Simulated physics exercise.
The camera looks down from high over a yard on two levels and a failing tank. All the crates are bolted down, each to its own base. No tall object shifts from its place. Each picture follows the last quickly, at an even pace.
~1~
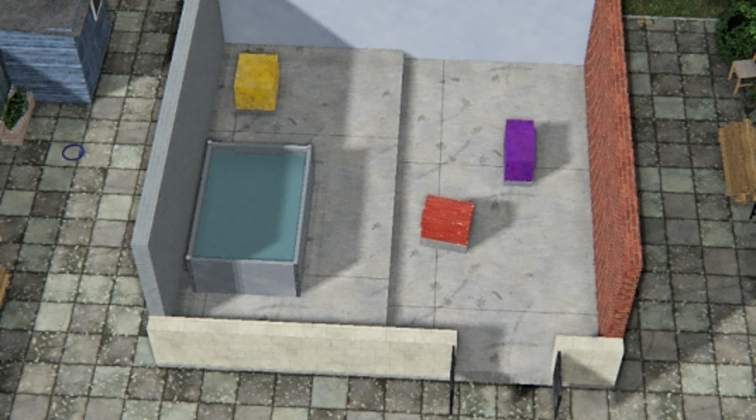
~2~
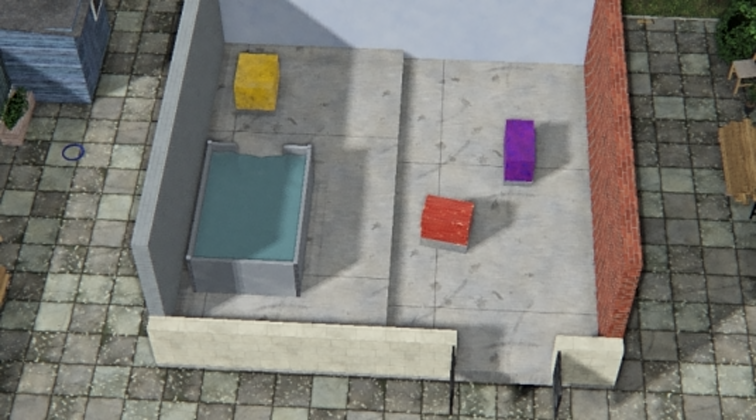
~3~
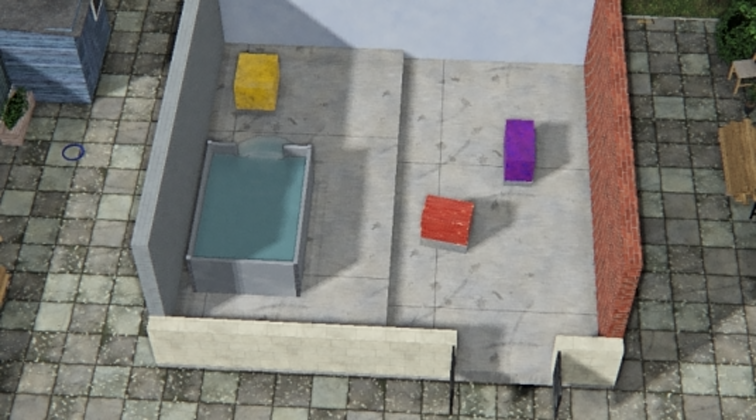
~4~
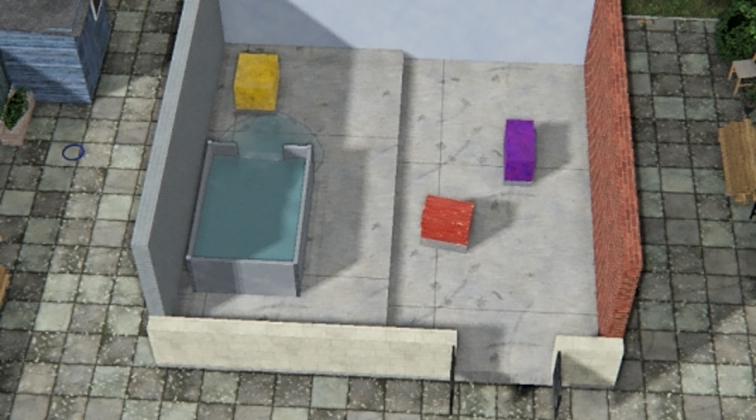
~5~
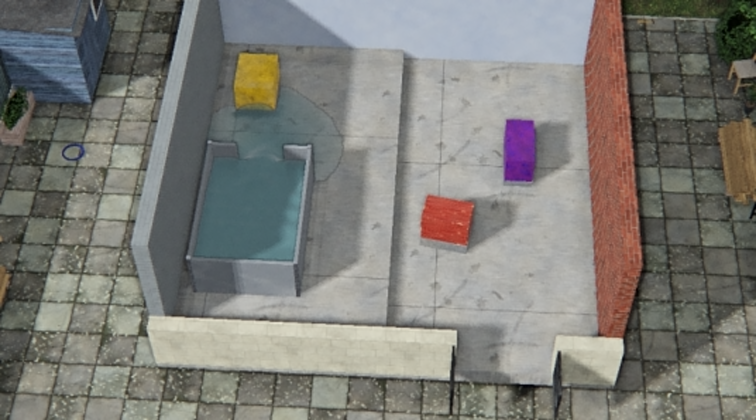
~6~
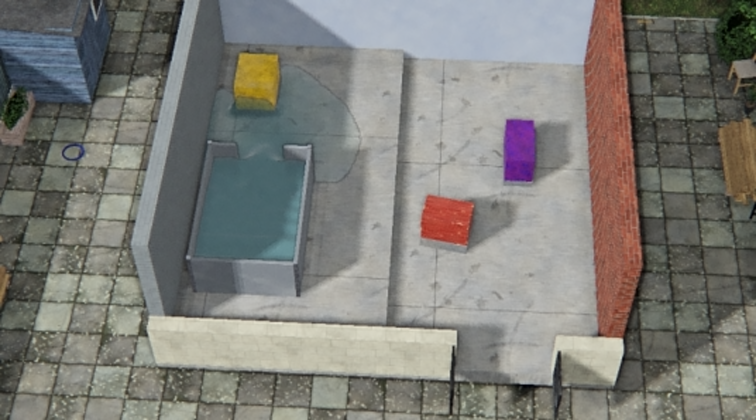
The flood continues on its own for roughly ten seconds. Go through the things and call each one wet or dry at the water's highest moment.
Called one by one: The red crate is dry; the yellow crate is wet; the purple crate is wet.
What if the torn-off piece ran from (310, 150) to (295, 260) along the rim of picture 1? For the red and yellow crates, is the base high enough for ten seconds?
The red crate is reached; the yellow crate is not reached.
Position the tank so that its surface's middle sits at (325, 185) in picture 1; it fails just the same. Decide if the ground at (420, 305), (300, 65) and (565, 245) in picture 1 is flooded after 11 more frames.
As listed: Clear, awash, no water.
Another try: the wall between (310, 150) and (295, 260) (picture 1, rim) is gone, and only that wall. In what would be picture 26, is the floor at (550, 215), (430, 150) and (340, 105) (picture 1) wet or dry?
Place one: Reached by the flood. Place two: Reached by the flood. Place three: Spared by the leak.
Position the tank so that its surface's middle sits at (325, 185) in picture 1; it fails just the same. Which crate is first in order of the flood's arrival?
My pick is the yellow-painted one.
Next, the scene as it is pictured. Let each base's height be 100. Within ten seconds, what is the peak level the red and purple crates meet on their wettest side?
Some 50 and 180 % respectively.
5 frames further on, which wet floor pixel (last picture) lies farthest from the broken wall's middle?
Approximate pixel: (389, 54).
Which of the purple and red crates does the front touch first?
My pick is the purple crate.
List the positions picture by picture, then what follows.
The water tank at (252, 204) is whole and still, in the first picture.
Water pours out on the water tank's far side and has run to a hidden place, in the second picture.
The front is at (256, 140), out from the gap on the water tank's far side, in the third picture.
The front is at (280, 115), out from the gap on the water tank's far side, in the fourth picture.
The front is at (290, 91), out from the gap on the water tank's far side, in the fifth picture.
The front is at (293, 69), out from the gap on the water tank's far side, in the sixth picture.
A moment on, water covers 20 % of the floor; the red crate not reached, the yellow crate water round its plinth, the purple crate not reached.
Next, water covers 30 % of the floor; the red crate not reached, the yellow crate water round its plinth, the purple crate not reached.
Then, water covers 40 % of the floor; the red crate not reached, the yellow crate water round its plinth, the purple crate not reached.
Later, water covers 75 % of the floor; the red crate water round its plinth, the yellow crate water round its plinth, the purple crate water round its plinth.
In the end, water covers 90 % of the floor; the red crate stayed above the water, the yellow crate was topped, the purple crate was topped.
